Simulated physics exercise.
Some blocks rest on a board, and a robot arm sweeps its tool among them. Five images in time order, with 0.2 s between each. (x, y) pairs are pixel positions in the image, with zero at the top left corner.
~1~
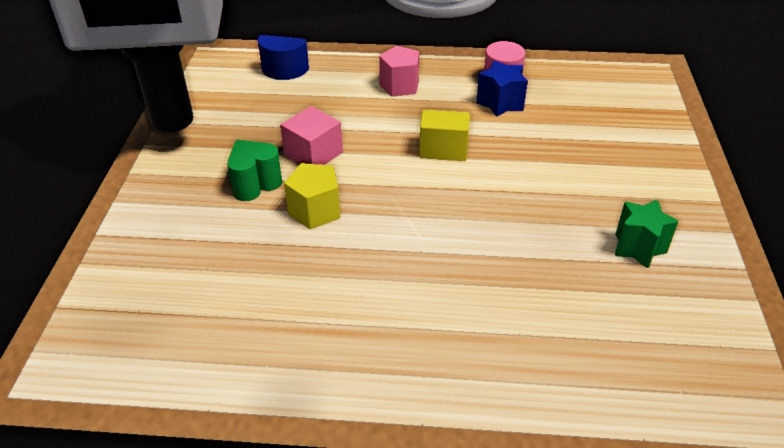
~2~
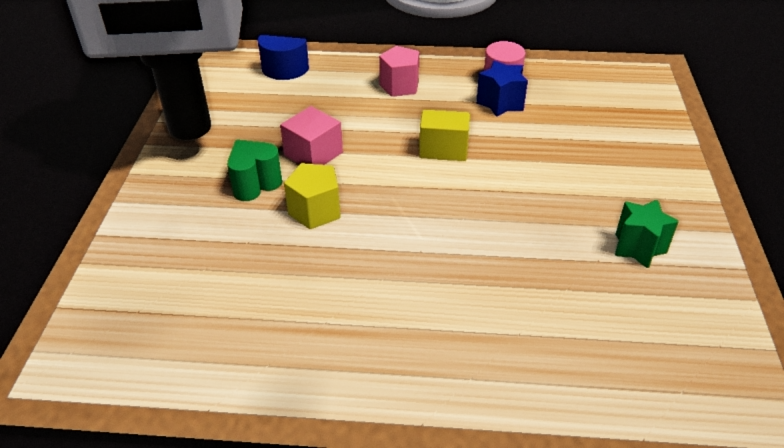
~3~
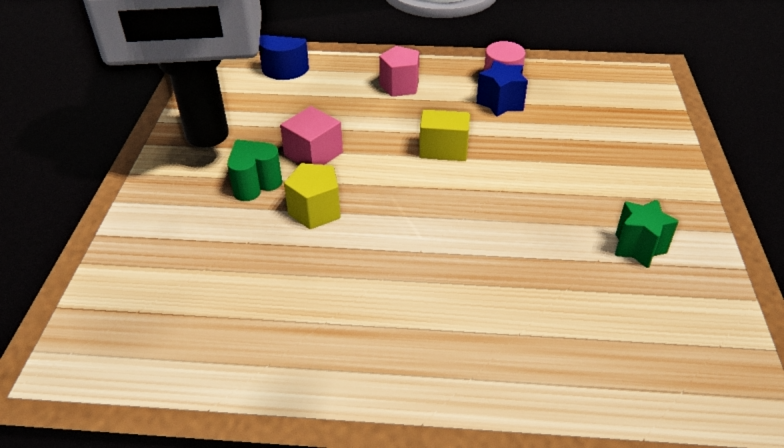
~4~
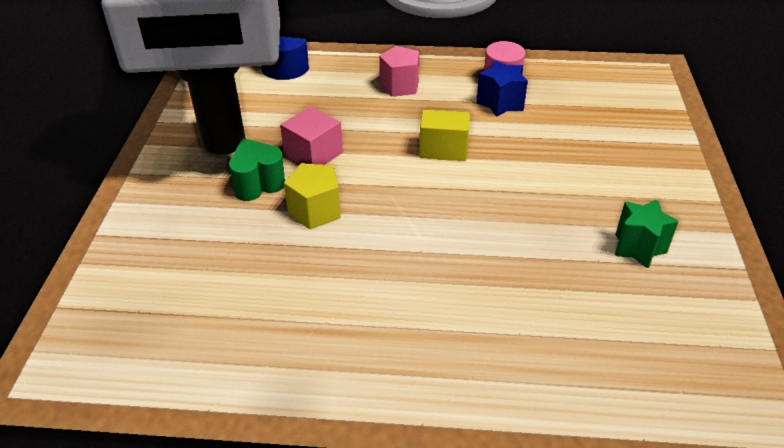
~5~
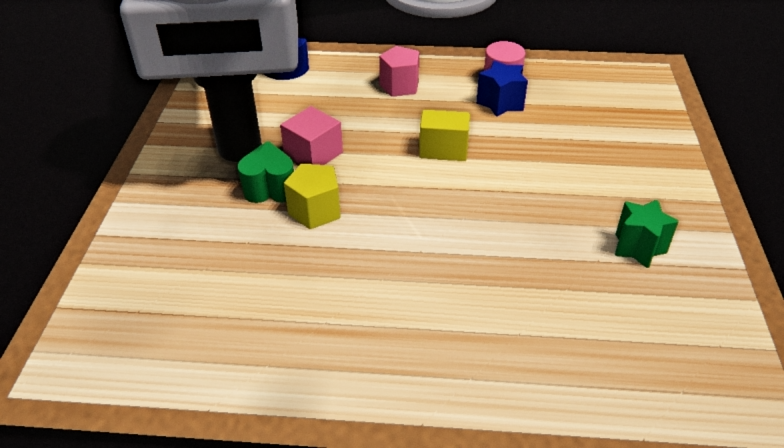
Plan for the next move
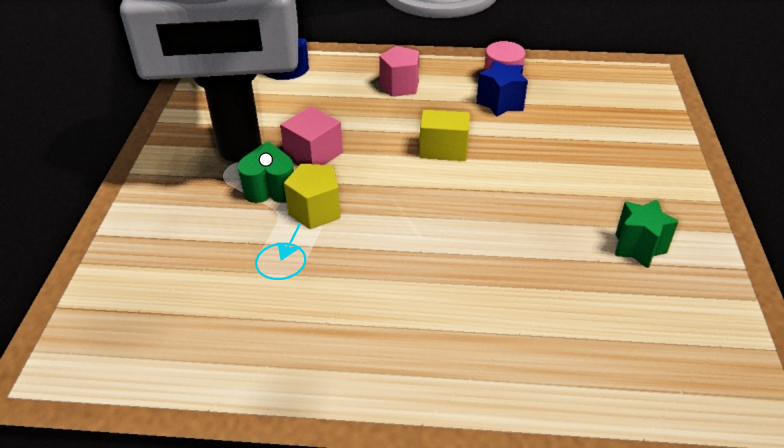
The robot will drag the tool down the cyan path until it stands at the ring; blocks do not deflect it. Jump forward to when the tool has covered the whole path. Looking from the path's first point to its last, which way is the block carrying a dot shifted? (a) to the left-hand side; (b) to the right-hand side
Correct choice: A.
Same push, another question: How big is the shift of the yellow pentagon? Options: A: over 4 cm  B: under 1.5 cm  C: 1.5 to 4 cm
Option A.
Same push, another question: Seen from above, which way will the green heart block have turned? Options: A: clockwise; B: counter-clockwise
The answer is B.
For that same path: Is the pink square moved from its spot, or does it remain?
The pink square will stay where it stands.
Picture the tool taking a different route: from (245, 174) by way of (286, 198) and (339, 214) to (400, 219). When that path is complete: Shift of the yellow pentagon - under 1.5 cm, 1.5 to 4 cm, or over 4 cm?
I reckon it covers more than 4 cm.
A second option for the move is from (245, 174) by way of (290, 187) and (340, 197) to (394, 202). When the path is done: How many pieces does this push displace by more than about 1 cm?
Most likely two.
Drawn move, from (245, 174) via (282, 193) and (300, 223), ending at (281, 261); the dot is on the green heart block.
The first path, step by step. One third of the way, tool (279, 170); green heart block (303, 182); yellow pentagon (350, 199).
Two thirds of the way, tool (297, 199); green heart block (332, 209), turned 15° anticlockwise; yellow pentagon (387, 215), turned 15° anticlockwise.
At the end, tool (277, 237); green heart block (333, 214), turned 30° anticlockwise; pink square still; yellow pentagon (389, 216), turned 20° anticlockwise.
